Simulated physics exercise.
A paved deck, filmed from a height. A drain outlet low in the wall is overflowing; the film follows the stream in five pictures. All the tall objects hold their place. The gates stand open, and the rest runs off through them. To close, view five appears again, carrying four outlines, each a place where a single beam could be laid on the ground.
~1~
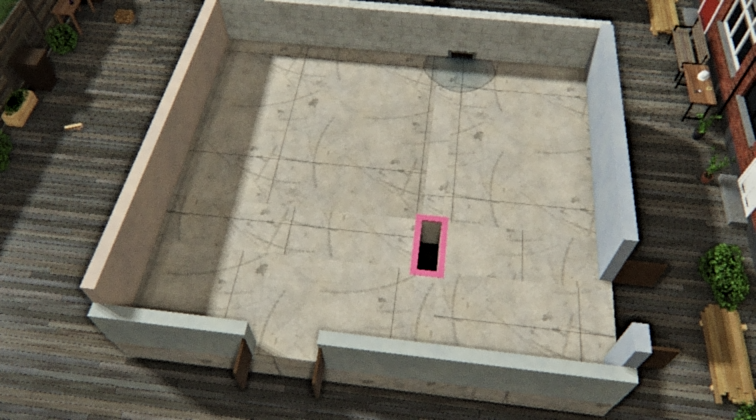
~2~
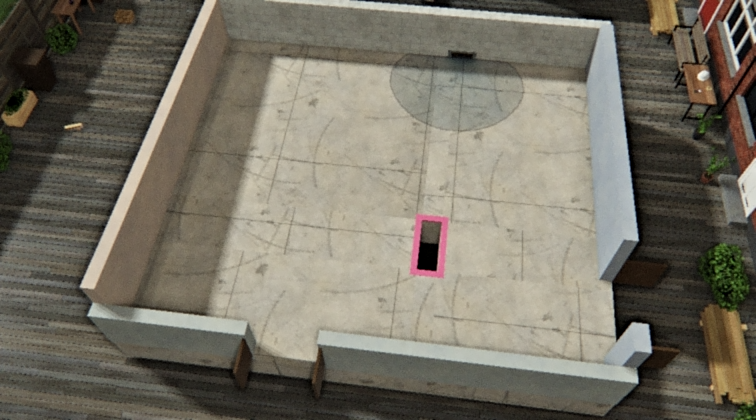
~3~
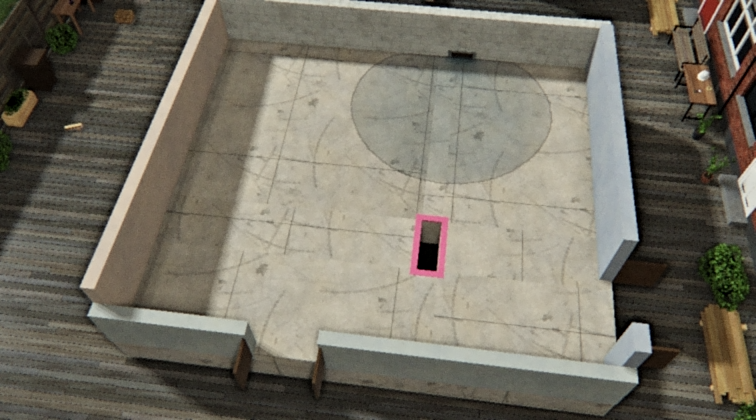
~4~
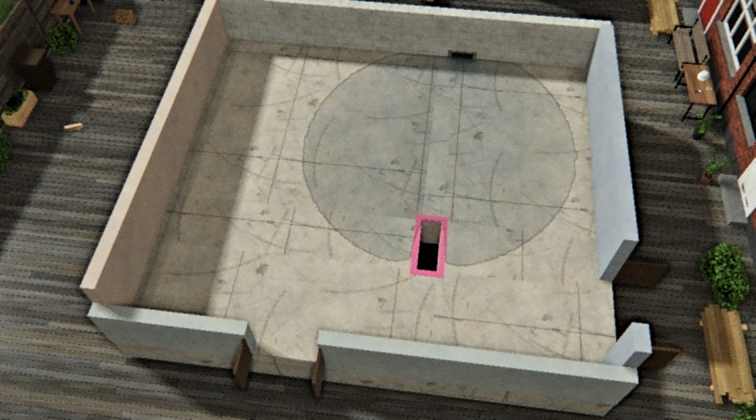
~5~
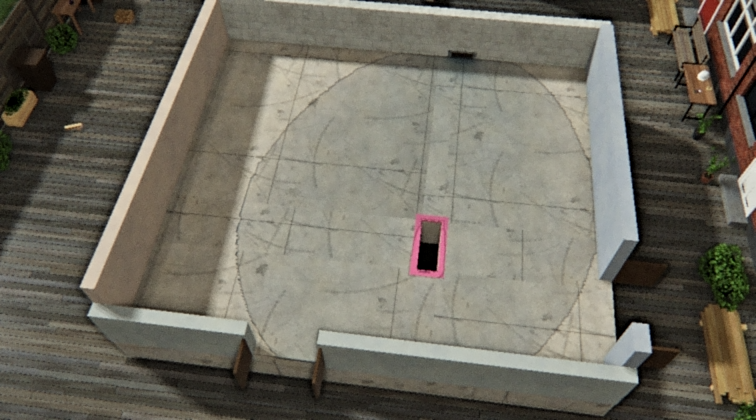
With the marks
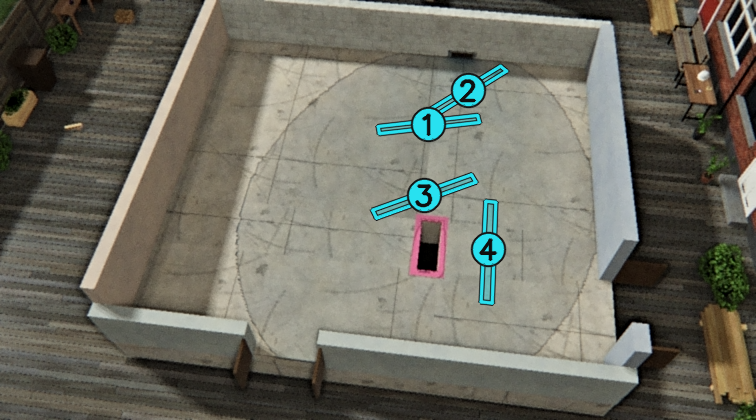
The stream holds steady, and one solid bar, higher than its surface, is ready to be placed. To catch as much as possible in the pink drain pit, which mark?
Choose 4.
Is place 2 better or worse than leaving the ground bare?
Place 2 is worse.
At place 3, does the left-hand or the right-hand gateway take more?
More leaves on the left.
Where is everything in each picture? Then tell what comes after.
Outfall at (462, 55); pink drain pit at (430, 245); open gate at (290, 346); open gate at (601, 318); 2 % of the ground under water, visible out to (456, 87); pink drain pit still dry, in the first frame.
In the second frame, 8 % of the ground under water, visible out to (415, 117); pink drain pit still dry.
In the third frame, 20 % of the ground under water, visible out to (449, 181); pink drain pit still dry.
In the fourth frame, 37 % of the ground under water, visible out to (358, 244); pink drain pit taking water.
In the fifth frame, 62 % of the ground under water, visible out to (265, 306); pink drain pit taking water.
In cyan, 1 from (378, 130) to (478, 118); 2 from (430, 113) to (503, 68); 3 from (374, 214) to (473, 178); 4 from (486, 302) to (490, 201).
Choosing 1, about 7 % of the stream goes into the pink drain pit, about 88 % out by the gates.
Choosing 2, about 4 % of the stream goes into the pink drain pit, about 88 % out by the gates.
Choosing 3, about 5 % of the stream goes into the pink drain pit, about 89 % out by the gates.
Choosing 4, about 19 % of the stream goes into the pink drain pit, about 76 % out by the gates.
